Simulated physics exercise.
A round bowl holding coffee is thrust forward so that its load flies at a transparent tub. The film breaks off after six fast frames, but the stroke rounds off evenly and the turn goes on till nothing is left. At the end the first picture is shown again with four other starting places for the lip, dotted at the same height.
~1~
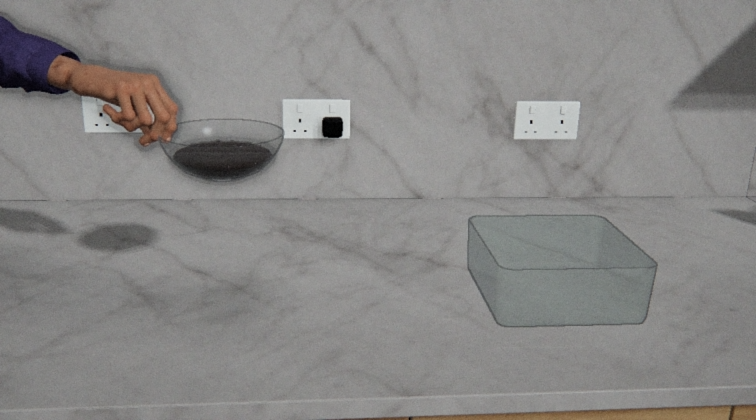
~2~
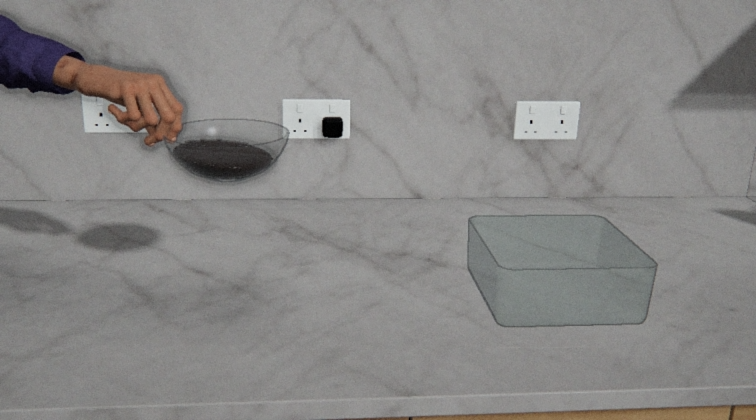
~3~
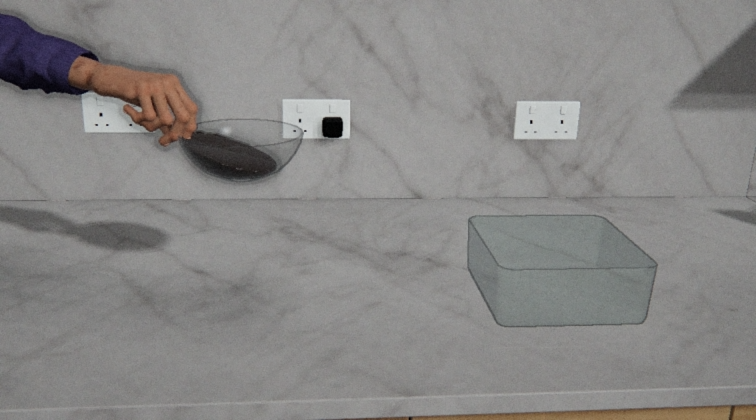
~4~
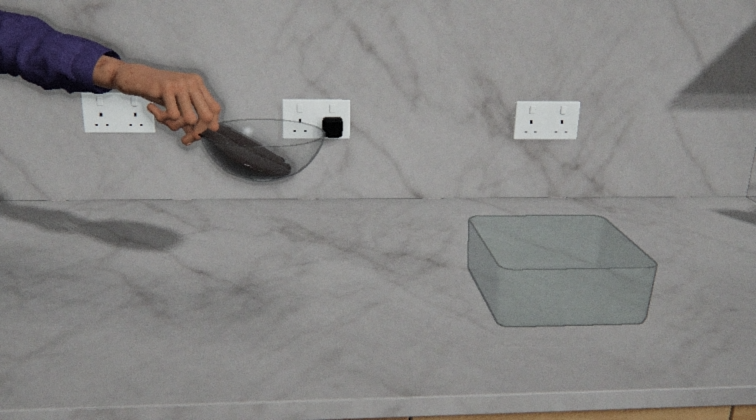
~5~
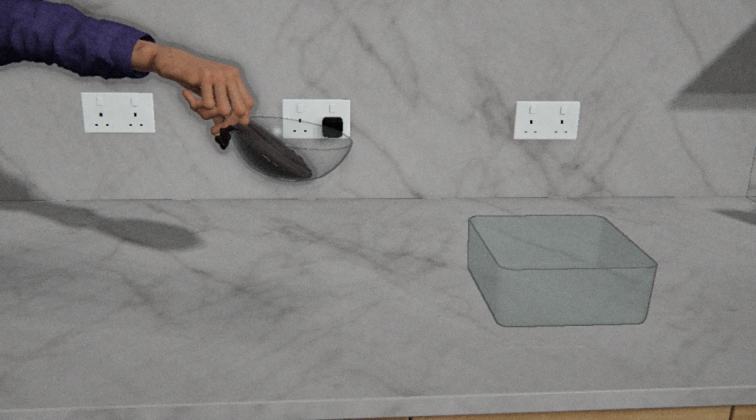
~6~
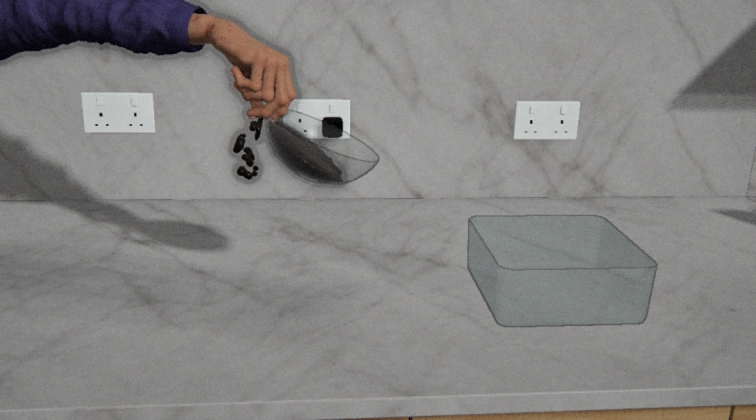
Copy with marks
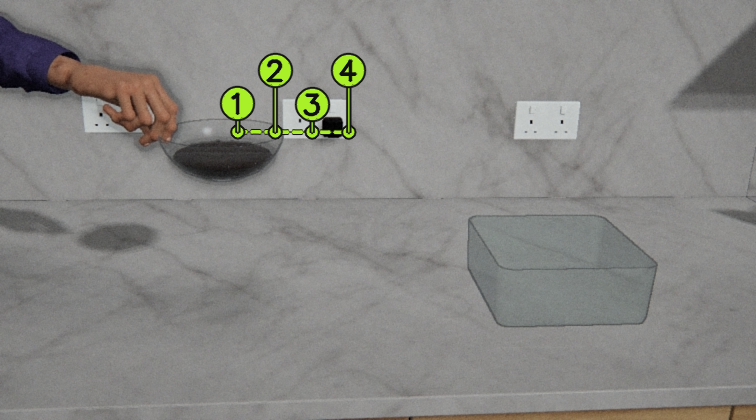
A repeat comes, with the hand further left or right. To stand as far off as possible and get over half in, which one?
Place 3 just does it.
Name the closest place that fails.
Place 2.
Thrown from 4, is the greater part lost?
No, that is safe.
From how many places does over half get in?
Two.
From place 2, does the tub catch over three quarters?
No, less.
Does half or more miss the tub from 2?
Yes, it does.
On the marked copy, 1 at (237, 131); 2 at (275, 132); 3 at (312, 132); 4 at (348, 132).
With 1, about 7 % lands in the tub, 88 % falls short and 5 % goes beside or beyond.
With 2, about 36 % lands in the tub, 54 % falls short and 10 % goes beside or beyond.
With 3, about 64 % lands in the tub, 21 % falls short and 15 % goes beside or beyond.
With 4, about 84 % lands in the tub, 11 % falls short and 5 % goes beside or beyond.
